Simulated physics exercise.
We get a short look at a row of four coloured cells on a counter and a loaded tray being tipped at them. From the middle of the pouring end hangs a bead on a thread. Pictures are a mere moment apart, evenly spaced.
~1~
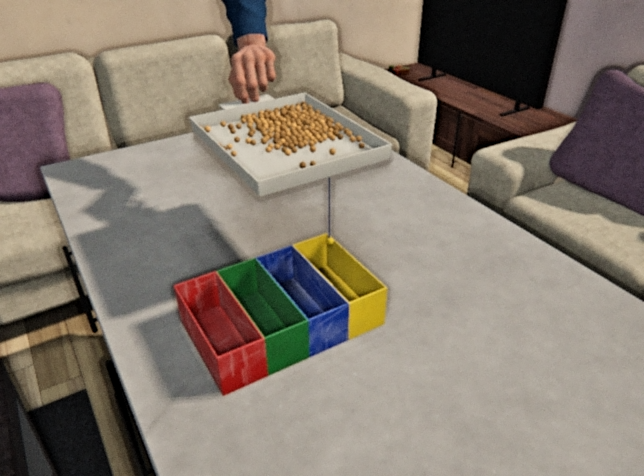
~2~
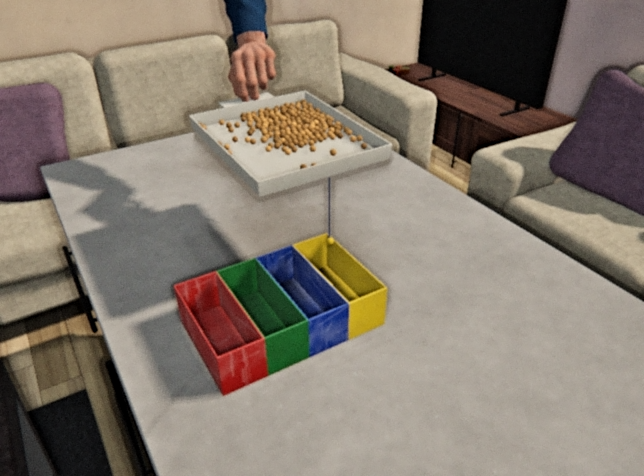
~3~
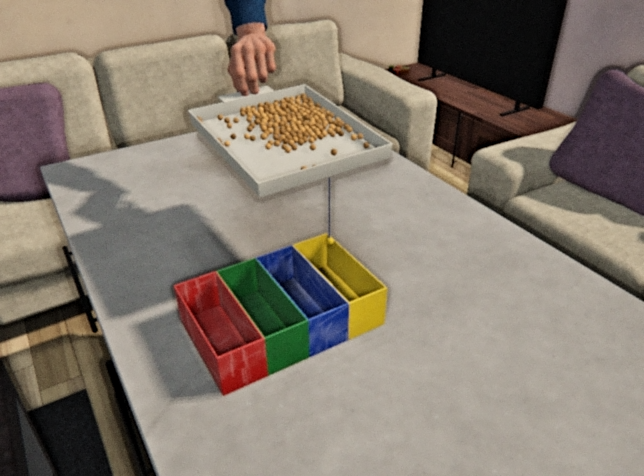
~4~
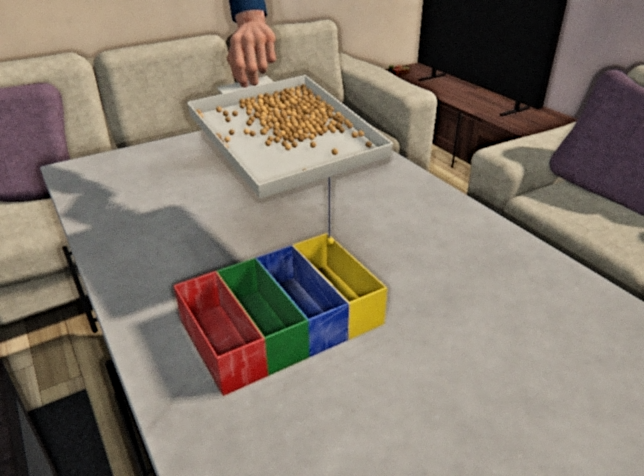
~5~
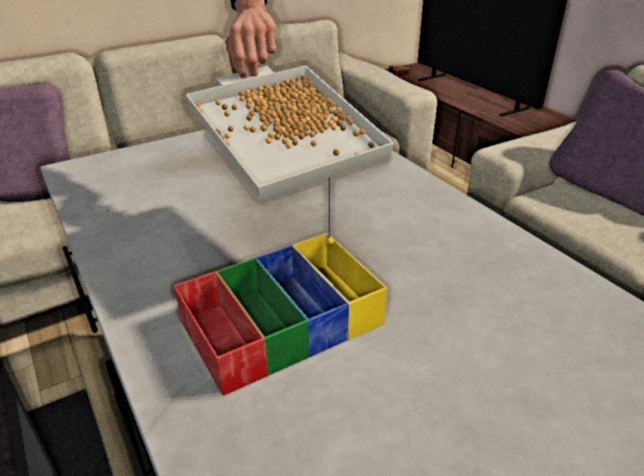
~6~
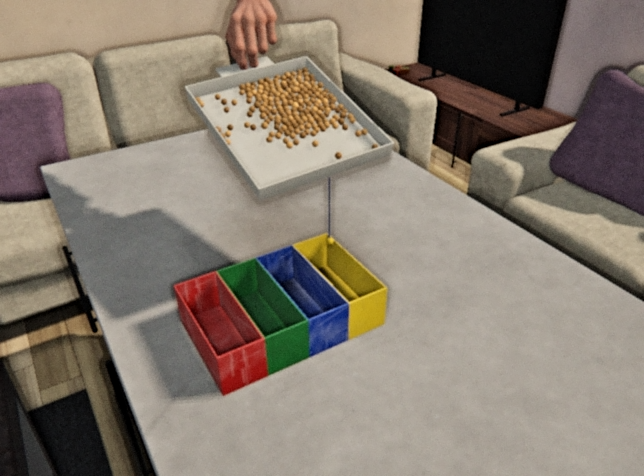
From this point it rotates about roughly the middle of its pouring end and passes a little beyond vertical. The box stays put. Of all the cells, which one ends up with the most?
The blue one ends up with the most.
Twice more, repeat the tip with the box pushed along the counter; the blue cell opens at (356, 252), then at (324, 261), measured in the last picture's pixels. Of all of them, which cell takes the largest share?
First try: That red cell; second try: The green one.
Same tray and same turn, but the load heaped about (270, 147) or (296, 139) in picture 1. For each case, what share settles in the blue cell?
Shares in turn: 50 % and 50 %.
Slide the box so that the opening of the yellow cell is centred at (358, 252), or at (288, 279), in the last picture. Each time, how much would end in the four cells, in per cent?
Roughly 90% on the first try and 60% on the second.
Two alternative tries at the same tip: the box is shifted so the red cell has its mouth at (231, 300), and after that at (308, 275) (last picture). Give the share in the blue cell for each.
It works out to 30 percent and then 0 percent.
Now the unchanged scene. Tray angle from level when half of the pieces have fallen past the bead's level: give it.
Roughly 105 degrees of turn.
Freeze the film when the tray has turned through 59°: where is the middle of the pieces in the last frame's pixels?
Load centre: Approx. (309, 161).
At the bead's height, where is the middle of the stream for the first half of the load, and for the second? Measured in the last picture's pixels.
Points: About (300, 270), then about (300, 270).
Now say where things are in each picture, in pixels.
In the first picture, corners of the pouring end (259, 180) and (390, 144), level; middle of the load (293, 127), round wooden beads; bead on its thread (330, 241); red cell (243, 364); green cell (287, 344); blue cell (329, 327); yellow cell (367, 310).
In the second picture, corners of the pouring end (259, 181) and (390, 144), level; middle of the load (293, 125).
In the third picture, corners of the pouring end (259, 182) and (390, 144), tipped barely, lowest at the left corner; middle of the load (293, 121), about a tenth on the move.
In the fourth picture, corners of the pouring end (259, 184) and (391, 143), tipped a little, lowest at the left corner; middle of the load (293, 115), about a tenth on the move.
In the fifth picture, corners of the pouring end (260, 185) and (391, 143), tipped a little, lowest at the left corner; middle of the load (294, 110), about a tenth on the move.
In the sixth picture, corners of the pouring end (260, 187) and (392, 142), tipped clearly, lowest at the left corner; middle of the load (295, 106), the larger part on the move; red cell (243, 364); green cell (287, 344); blue cell (329, 327); yellow cell (367, 310).
Just after the last frame, tray tipped steeply; almost all on the tray; just a few in the blue cell; just a few in the green cell; just a few in the yellow cell; just a few falling or outside the box.
A moment on, tray tipped right over; roughly half on the tray; about a tenth in the blue cell; about a tenth in the green cell; just a few in the yellow cell; roughly a quarter falling or outside the box.
Further on, tray tipped past a quarter turn; roughly half in the blue cell; roughly a quarter in the green cell; roughly a quarter in the yellow cell; just a few in the red cell; about a tenth falling or outside the box.
When it is over, tray tipped past a quarter turn; roughly half in the blue cell; roughly a quarter in the green cell; roughly a quarter in the yellow cell; just a few in the red cell; about a tenth outside the box.
